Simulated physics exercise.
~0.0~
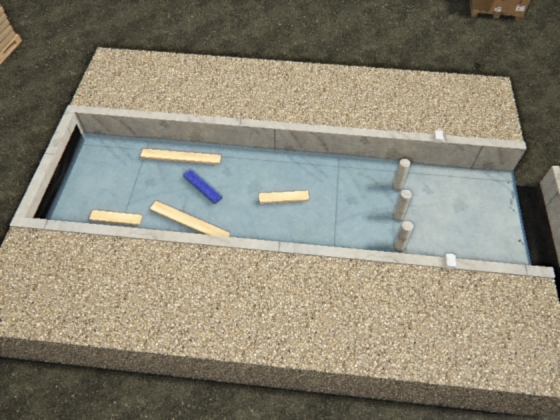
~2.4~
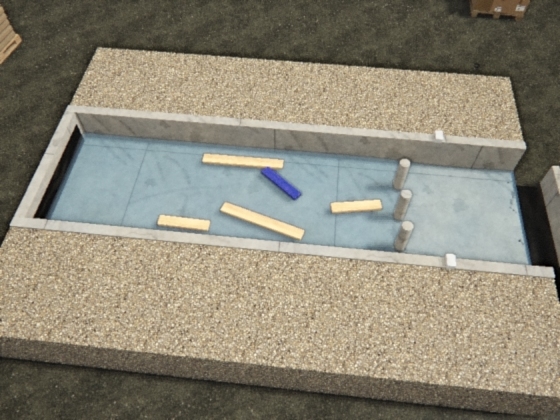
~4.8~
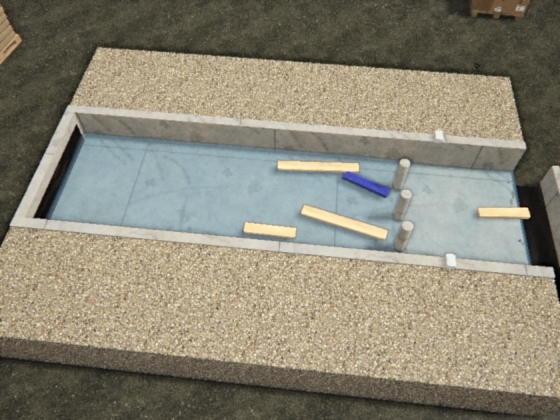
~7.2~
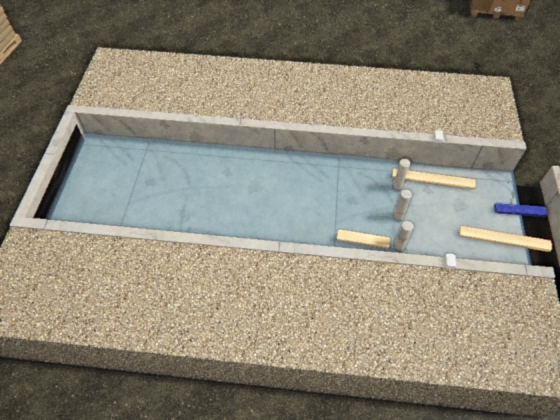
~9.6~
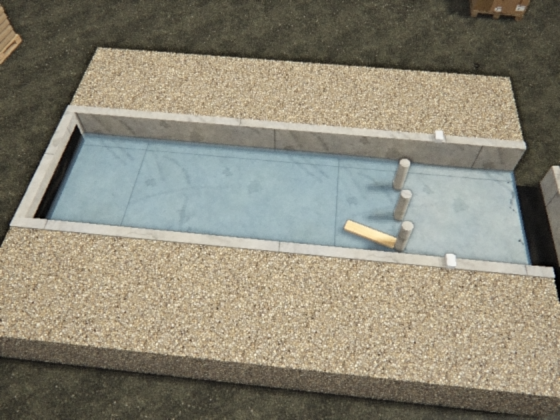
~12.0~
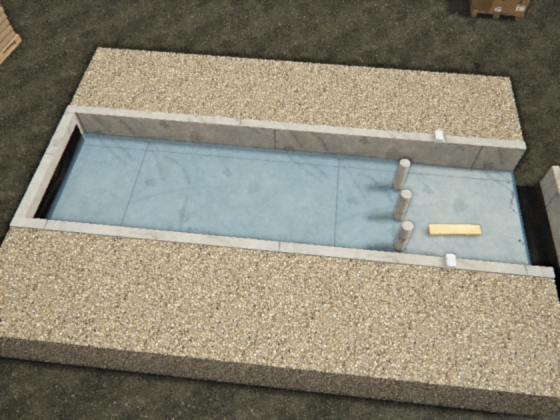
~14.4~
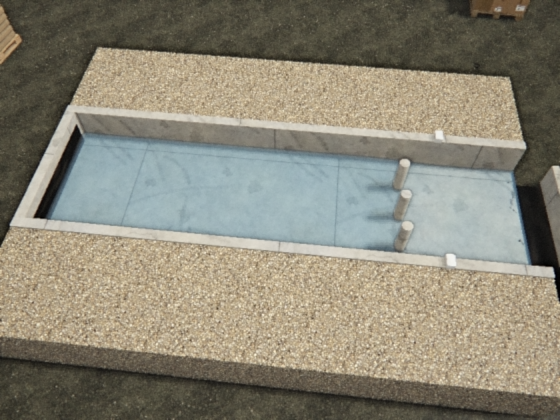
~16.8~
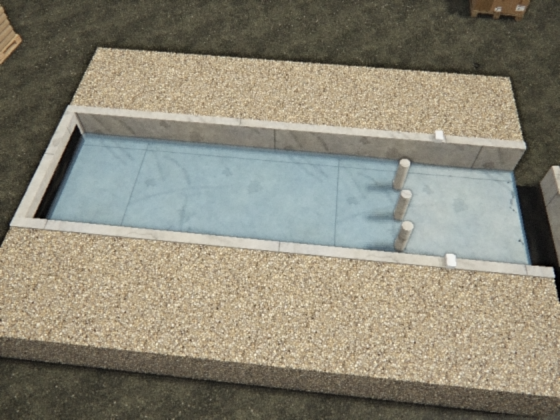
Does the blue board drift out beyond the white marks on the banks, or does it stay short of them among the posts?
It drifts out beyond the white marks. It gets past the posts, reaches the right end of the channel and is then gone from the water.
Concrete water channel between gravel banks, with blue and pale boards drifting right past posts, one lagging, until none remain.
